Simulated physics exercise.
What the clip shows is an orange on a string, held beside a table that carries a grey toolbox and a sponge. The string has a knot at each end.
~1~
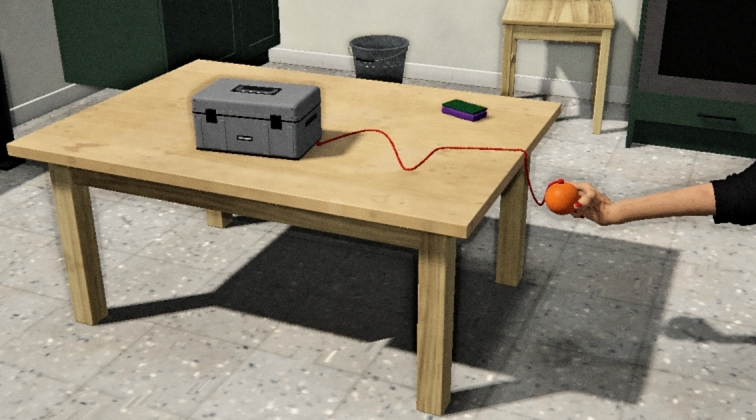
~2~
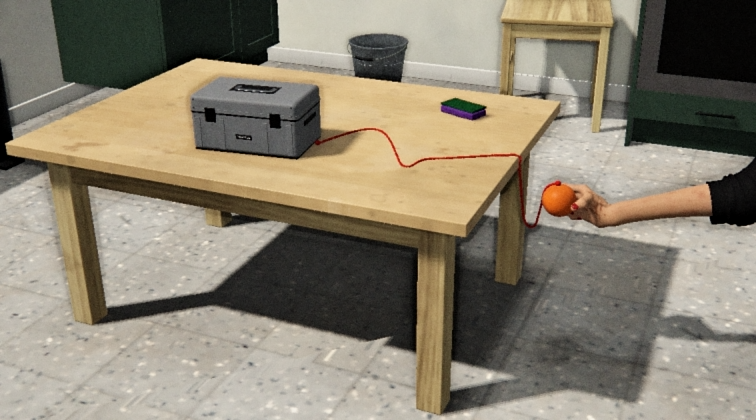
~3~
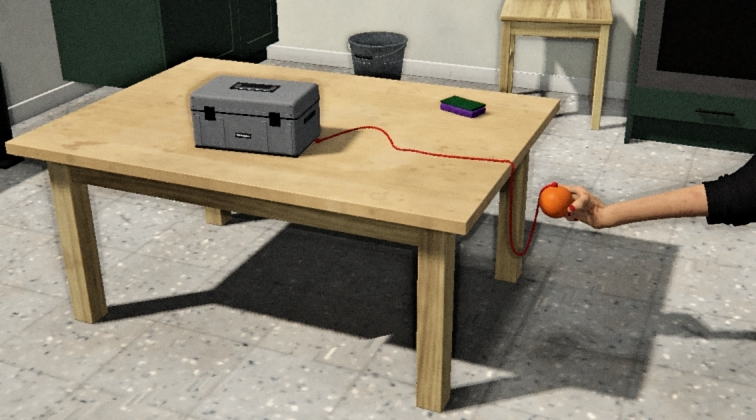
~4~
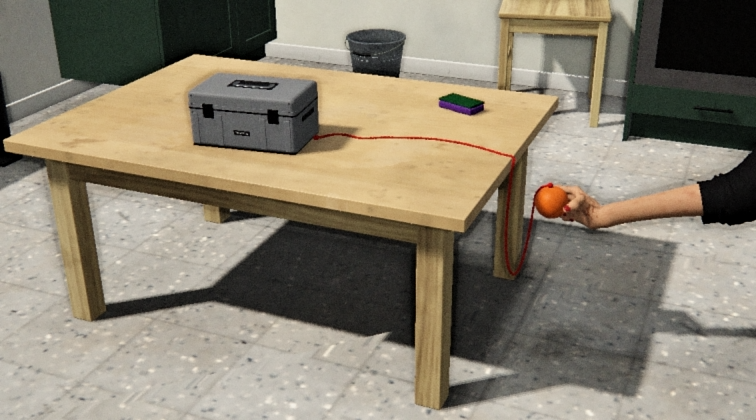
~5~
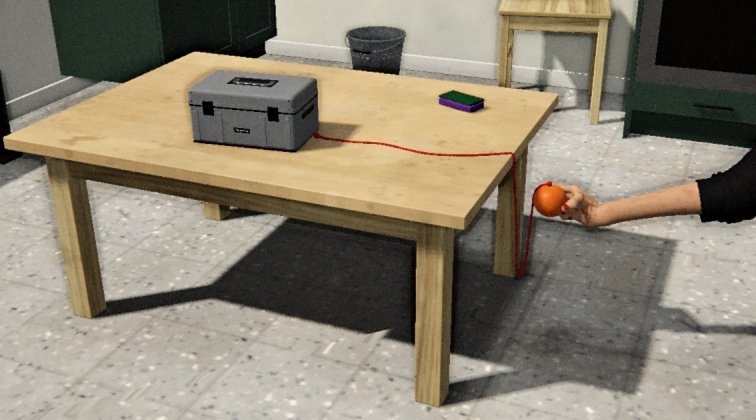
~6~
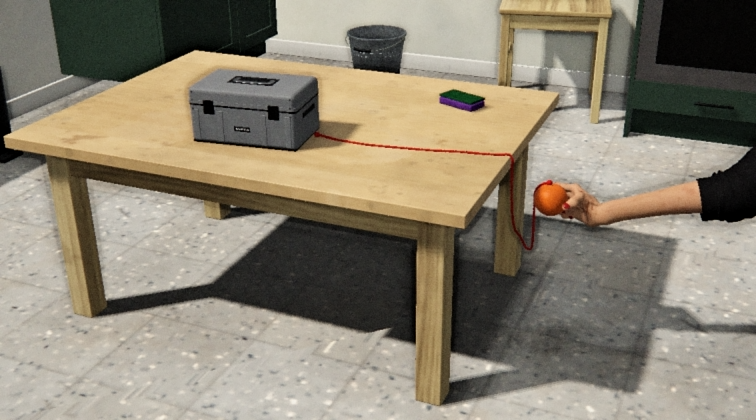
At first, a hand at the right holds an orange ball-like fruit on a red string that runs in a wavy line across a wooden table to a grey toolbox, near a sponge. The hand shifts slightly left, and the string straightens on the tabletop while its hanging loop lengthens, then shortens a little.
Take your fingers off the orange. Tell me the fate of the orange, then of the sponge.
Well, the orange falls all the way; as for the sponge, it holds its position.
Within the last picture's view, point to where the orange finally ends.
I'd put it close to (539, 331).
Then, 0.28 s past the final frame, orange in the air near (543, 288); toolbox still; sponge still.
Then, 0.76 s past the final frame, orange on the floor near (539, 331); toolbox still; sponge still.
When it is over, orange on the floor near (539, 331); toolbox still; sponge still. The orange lands on the floor and the sponge keeps its place.
